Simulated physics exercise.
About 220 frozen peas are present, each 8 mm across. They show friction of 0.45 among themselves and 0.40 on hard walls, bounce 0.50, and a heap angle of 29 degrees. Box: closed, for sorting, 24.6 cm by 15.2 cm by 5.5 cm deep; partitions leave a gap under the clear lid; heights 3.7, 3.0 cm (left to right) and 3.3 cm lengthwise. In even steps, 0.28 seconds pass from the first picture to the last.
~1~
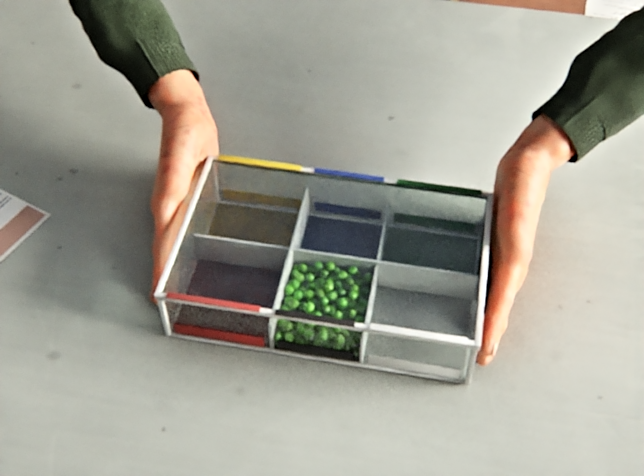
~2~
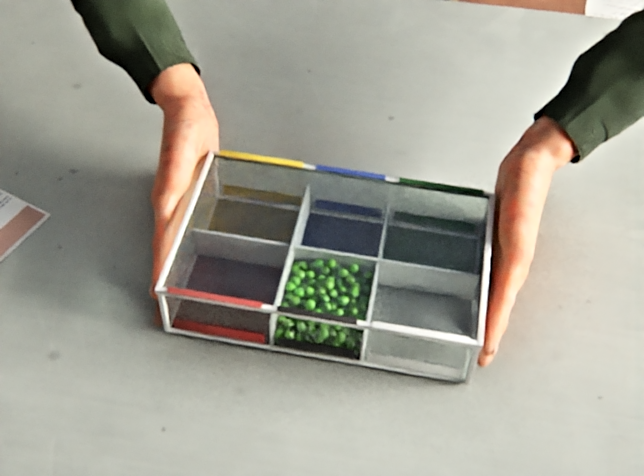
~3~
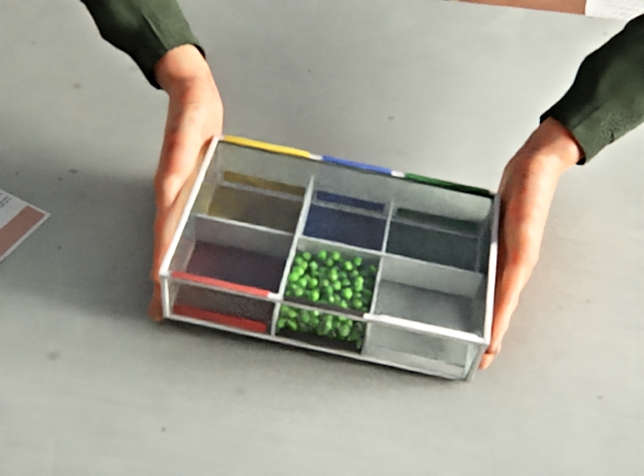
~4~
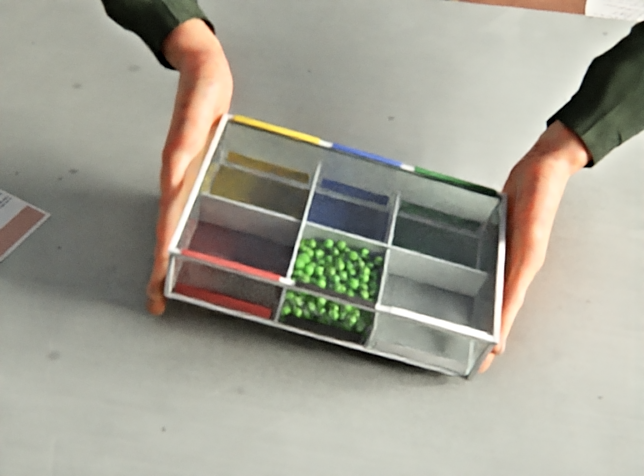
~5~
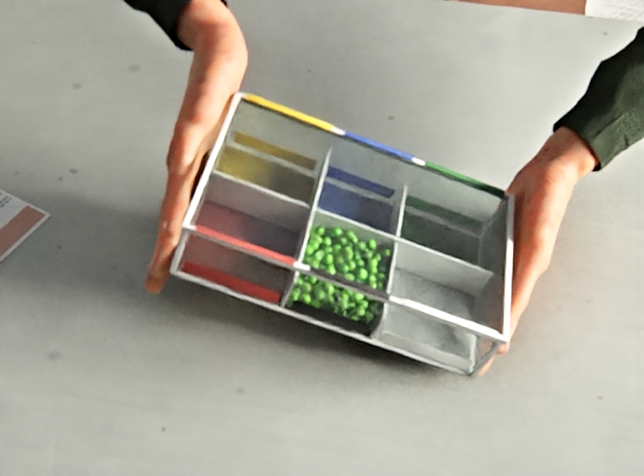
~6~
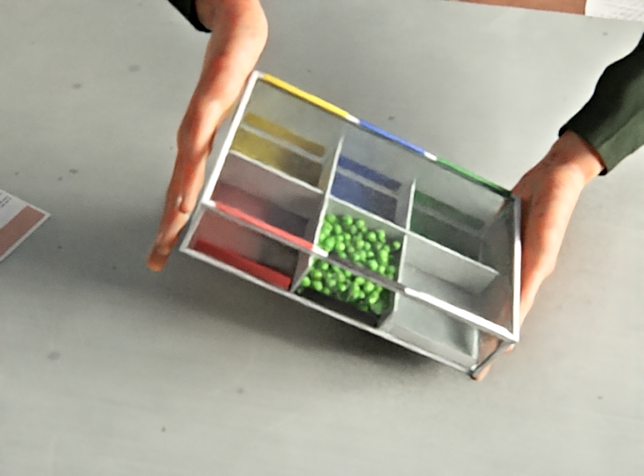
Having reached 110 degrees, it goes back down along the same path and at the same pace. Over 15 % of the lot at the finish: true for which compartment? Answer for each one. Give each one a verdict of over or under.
Red - under; blue - under; green - over; yellow - under; white - over; black - under.
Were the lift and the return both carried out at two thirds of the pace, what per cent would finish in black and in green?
You'd end up with black at 0 percent and green at 45 percent.
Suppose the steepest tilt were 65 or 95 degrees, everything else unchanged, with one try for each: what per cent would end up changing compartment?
I'd expect close to 30 and then close to 90 per cent.
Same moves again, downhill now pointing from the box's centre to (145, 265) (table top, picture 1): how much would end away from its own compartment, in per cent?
That would be close to 75 per cent.
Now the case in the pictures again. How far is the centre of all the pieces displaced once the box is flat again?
Roughly 10.5 cm.
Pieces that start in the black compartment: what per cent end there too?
0 %.
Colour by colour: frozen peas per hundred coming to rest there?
The red one ends with 0, blue 0, green 45, yellow 0, white 55 and black 0 per cent.
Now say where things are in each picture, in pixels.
In the first picture, box tilt 0 degrees, front corners at (161, 294) and (475, 343); black 100 %.
In the second picture, box tilt 1 degrees, front corners at (162, 289) and (477, 342).
In the third picture, box tilt 6 degrees, front corners at (165, 273) and (483, 341), lowest corner right back.
In the fourth picture, box tilt 12 degrees, front corners at (174, 250) and (493, 339), lowest corner right back.
In the fifth picture, box tilt 18 degrees, front corners at (188, 226) and (502, 338), lowest corner right back.
In the sixth picture, box tilt 24 degrees, front corners at (207, 202) and (512, 337), lowest corner right back; black 100 %.
Then, 0.91 s after the last picture, tilt 109 degrees; green 30 %, white 60 %, black 10 %.
Then, 1.51 s after the last picture, tilt 48 degrees; green 45 %, white 55 %.
Then, 2.17 s after the last picture, tilt 0 degrees; green 45 %, white 55 %.
In the end, red 0 %, blue 0 %, green 45 %, yellow 0 %, white 55 %, black 0 %.
